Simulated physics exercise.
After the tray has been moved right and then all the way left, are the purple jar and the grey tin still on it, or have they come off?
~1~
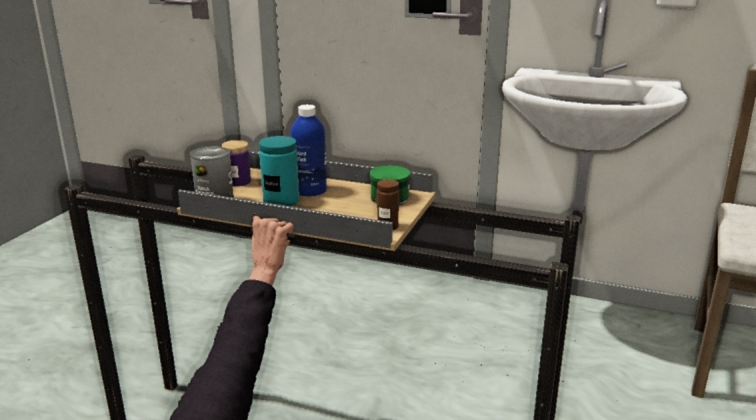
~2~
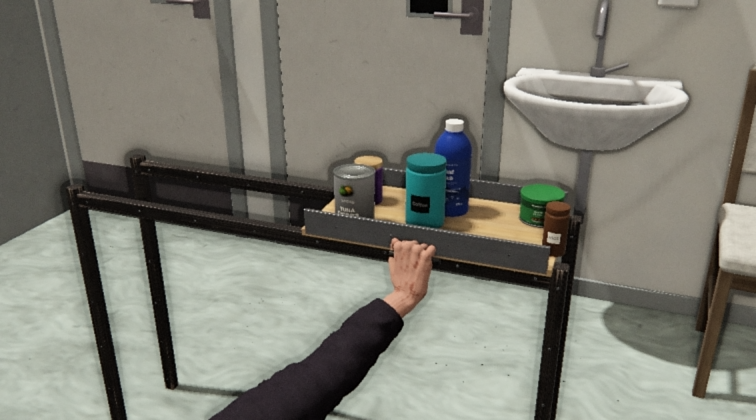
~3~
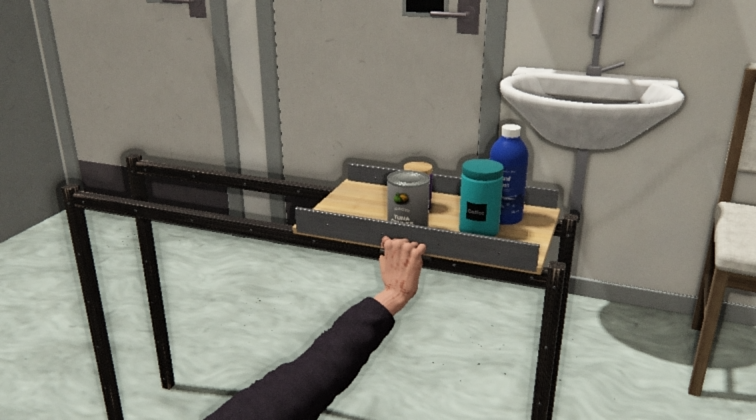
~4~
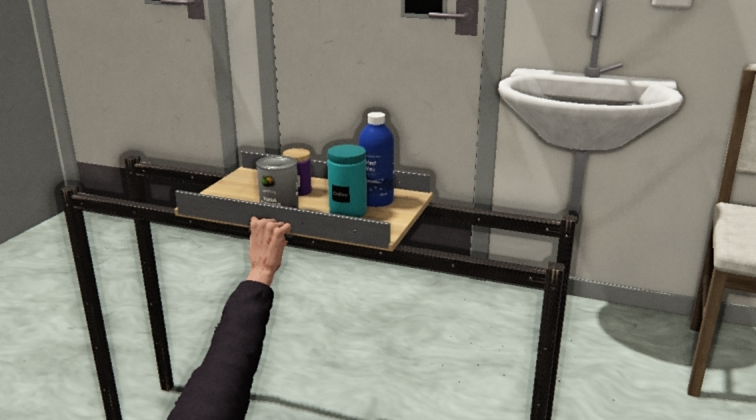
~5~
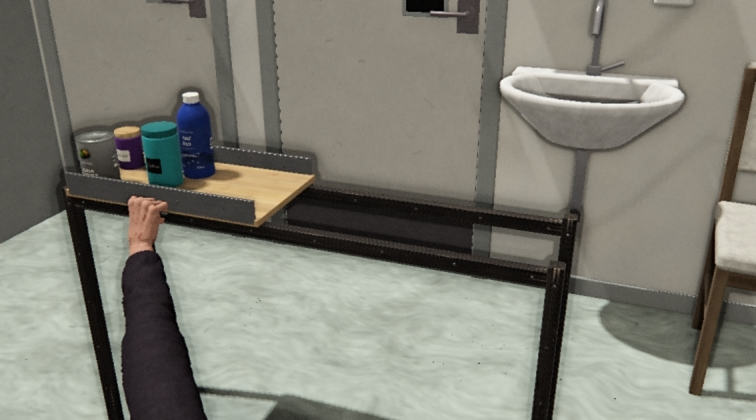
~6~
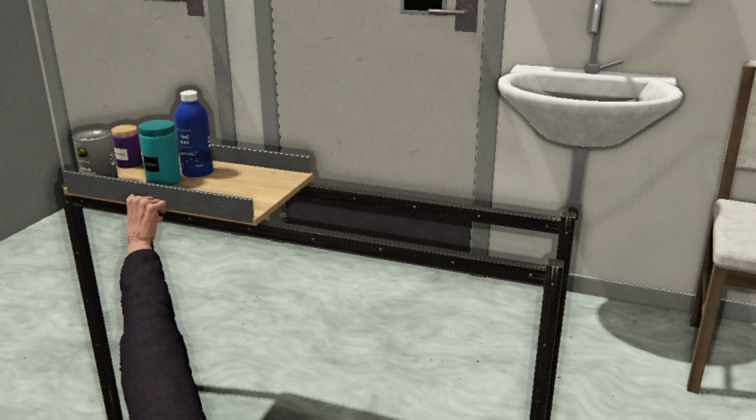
Both are still on the tray. The purple jar and the grey tin stand near its left end when it comes to rest.
